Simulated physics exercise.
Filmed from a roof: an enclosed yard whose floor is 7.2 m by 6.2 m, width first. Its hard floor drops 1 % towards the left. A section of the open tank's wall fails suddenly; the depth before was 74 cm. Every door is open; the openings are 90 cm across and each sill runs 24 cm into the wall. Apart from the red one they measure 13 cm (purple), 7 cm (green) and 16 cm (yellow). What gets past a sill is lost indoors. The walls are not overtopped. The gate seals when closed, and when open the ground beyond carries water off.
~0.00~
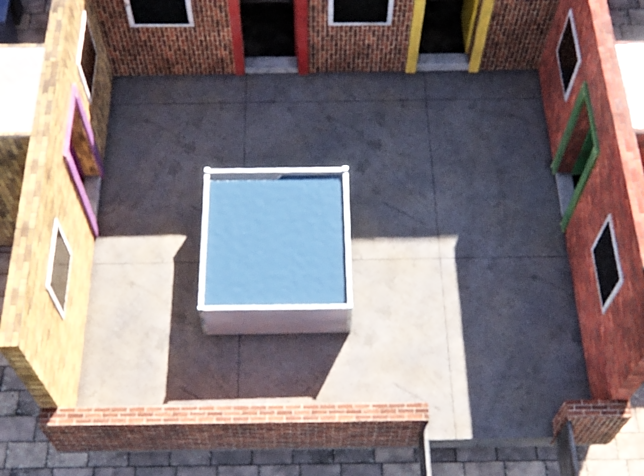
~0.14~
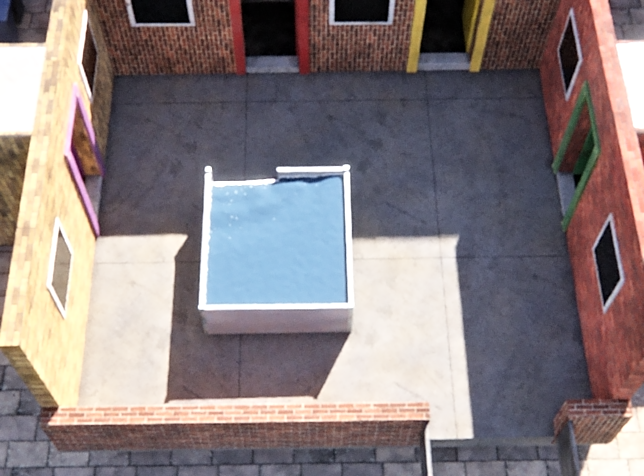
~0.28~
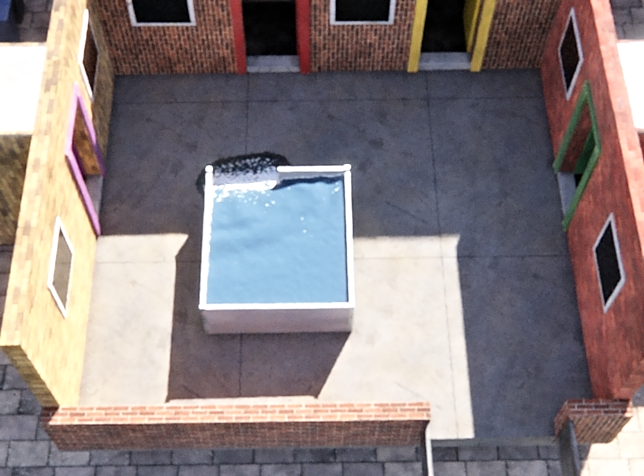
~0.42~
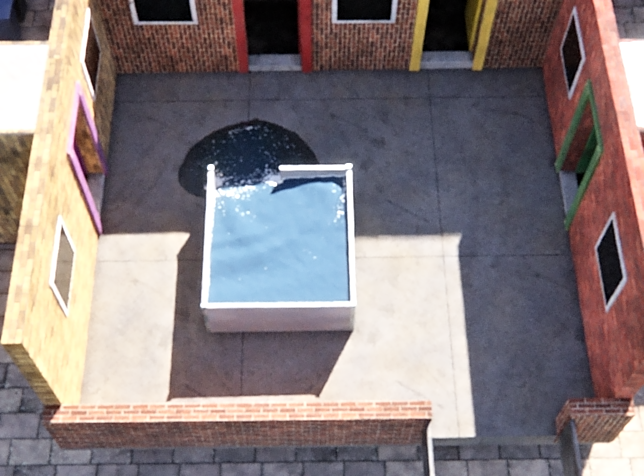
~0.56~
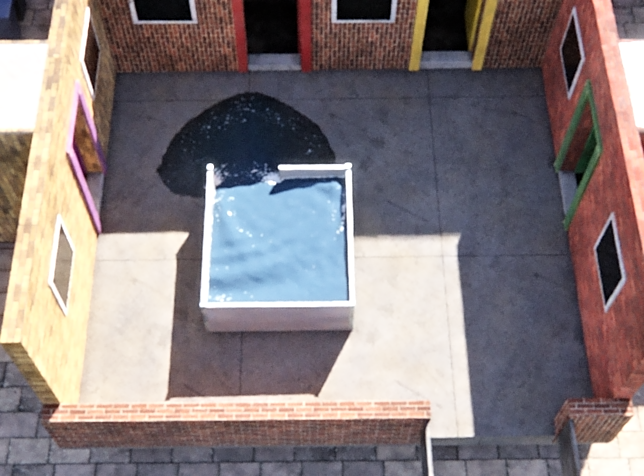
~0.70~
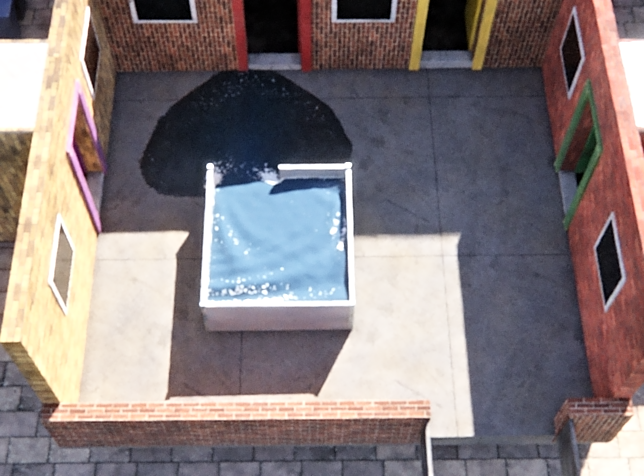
A walled yard with a grey paved floor is seen from high above, its far part in shadow. A white-sided open tank of blue water stands near the middle, with red and yellow doorways behind, a purple one left and a green one right. The left part of the tank's far wall gives way, and water pours out, spreading in a dark, rounded patch backwards and leftwards towards the far wall.
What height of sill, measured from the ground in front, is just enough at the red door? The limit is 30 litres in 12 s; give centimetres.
Close to 28 cm is just enough.
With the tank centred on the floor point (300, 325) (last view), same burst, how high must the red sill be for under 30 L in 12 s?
About 21 cm.
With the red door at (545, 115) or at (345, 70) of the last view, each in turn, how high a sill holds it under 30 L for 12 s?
About 10.5 and 11.0 cm.
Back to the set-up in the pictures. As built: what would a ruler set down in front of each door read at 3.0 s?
In cm: Purple 11, red 25, green 0, yellow 6.
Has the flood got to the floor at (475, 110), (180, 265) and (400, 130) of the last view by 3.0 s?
In that order: Wet, still dry, wet.
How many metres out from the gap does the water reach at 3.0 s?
About 5.4 m.
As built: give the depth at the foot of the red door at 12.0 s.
Roughly 7.5 cm deep.
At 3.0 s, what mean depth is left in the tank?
Some 36 cm.
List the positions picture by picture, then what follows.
In the first picture, still water, 74 cm deep, in the open tank at (276, 239); the red door at (269, 33) is dry.
In the second picture, water pours out on the far side and has run 0.3 m, to a hidden place; about 9 cm deep outside, 74 cm at the back.
In the third picture, water pours out on the far side and has run 0.8 m, to (256, 158); about 12 cm deep outside, 74 cm at the back.
In the fourth picture, the front is at (244, 126), 1.4 m from the gap on the far side; 2.2 m2 of floor is wet, 74 cm left at the back.
In the fifth picture, water pours out on the far side and has run 1.9 m, to (237, 99); about 6 cm deep outside, 73 cm at the back.
In the sixth picture, the front is at (231, 70), 2.5 m from the gap on the far side; 5.6 m2 of floor is wet, 67 cm left at the back; 0.1 m in a straight line remain to the red door at (273, 30).
After 1.4 s water covers 20 % of the floor, deepest (42 cm) near (241, 190); 15 cm at the red door, 46 litres in over its 14 cm sill.
After 3.0 s water covers 35 % of the floor, deepest (34 cm) near (224, 73); 25 cm at the red door, 211 litres in over its 14 cm sill.
After 12.0 s water covers 100 % of the floor, deepest (12 cm) near (77, 424); 7 cm at the red door, 291 litres in over its 14 cm sill.
At the red door as built, the water arrived by 0.8 s and peaked near 33 cm at 2.0 s.
With a sill of 24 cm, 68 litres would have come in within the 12 s; with 32 cm, 10 litres. So under 30 litres takes about 28 cm.
